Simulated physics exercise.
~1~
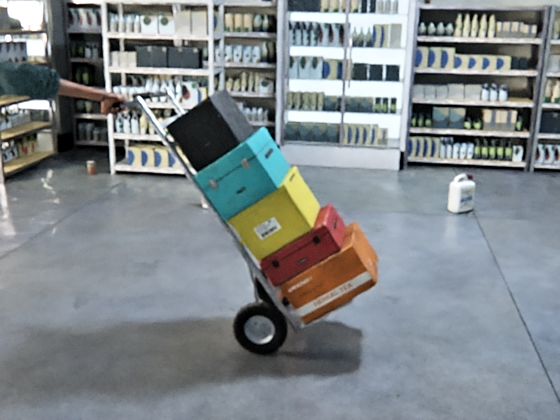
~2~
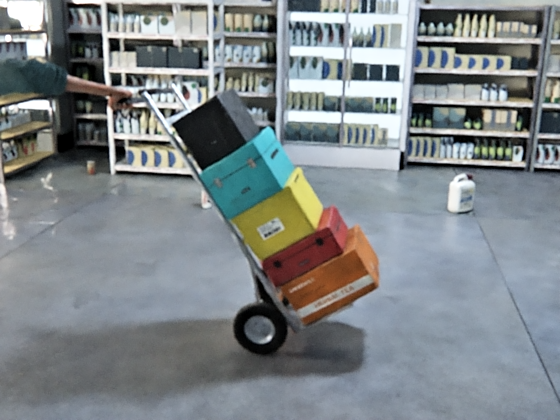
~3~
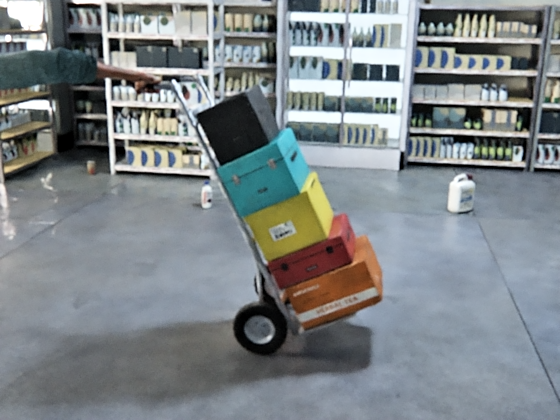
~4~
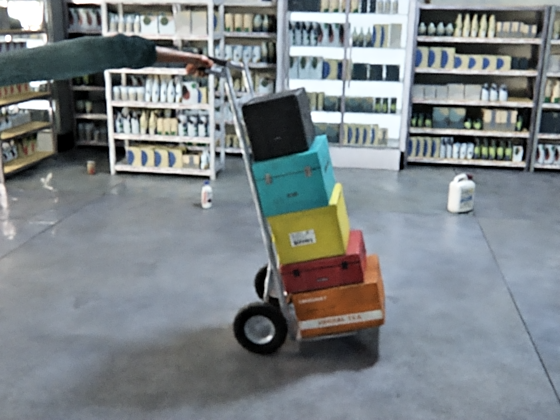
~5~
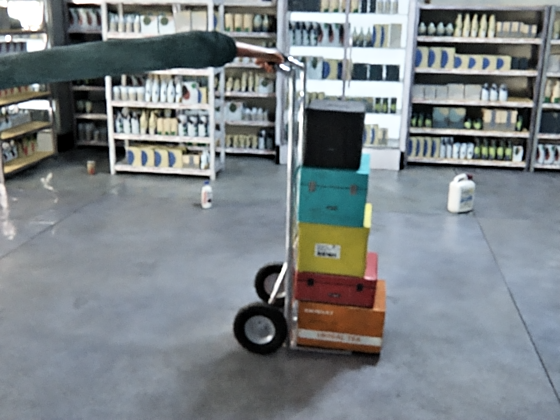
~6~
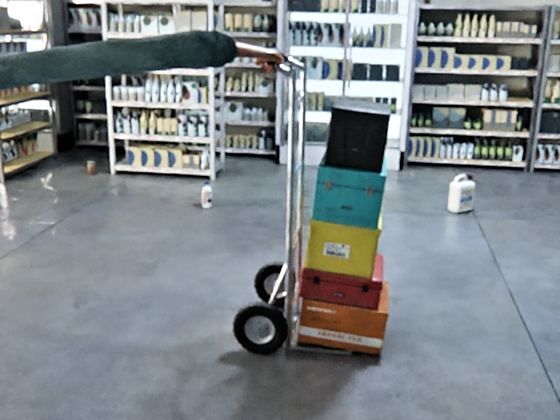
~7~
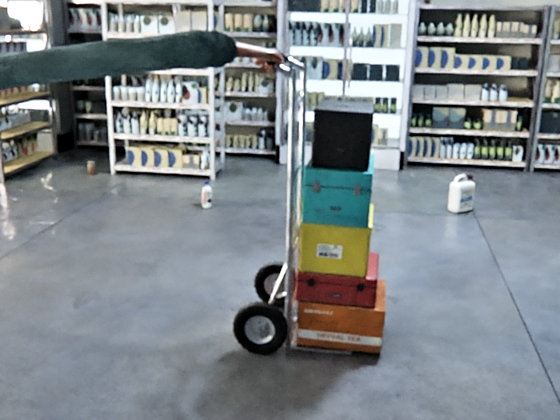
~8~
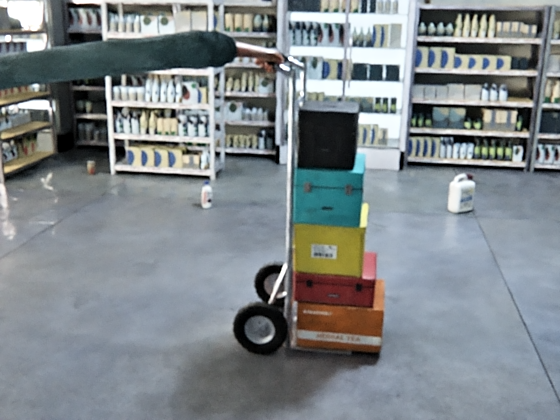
A leaning hand truck stacked with five colorful boxes was swung upright by an outstretched arm until its base met the floor, and the stack tipped slightly right, rocked back, and ended standing upright with the black box still on top.
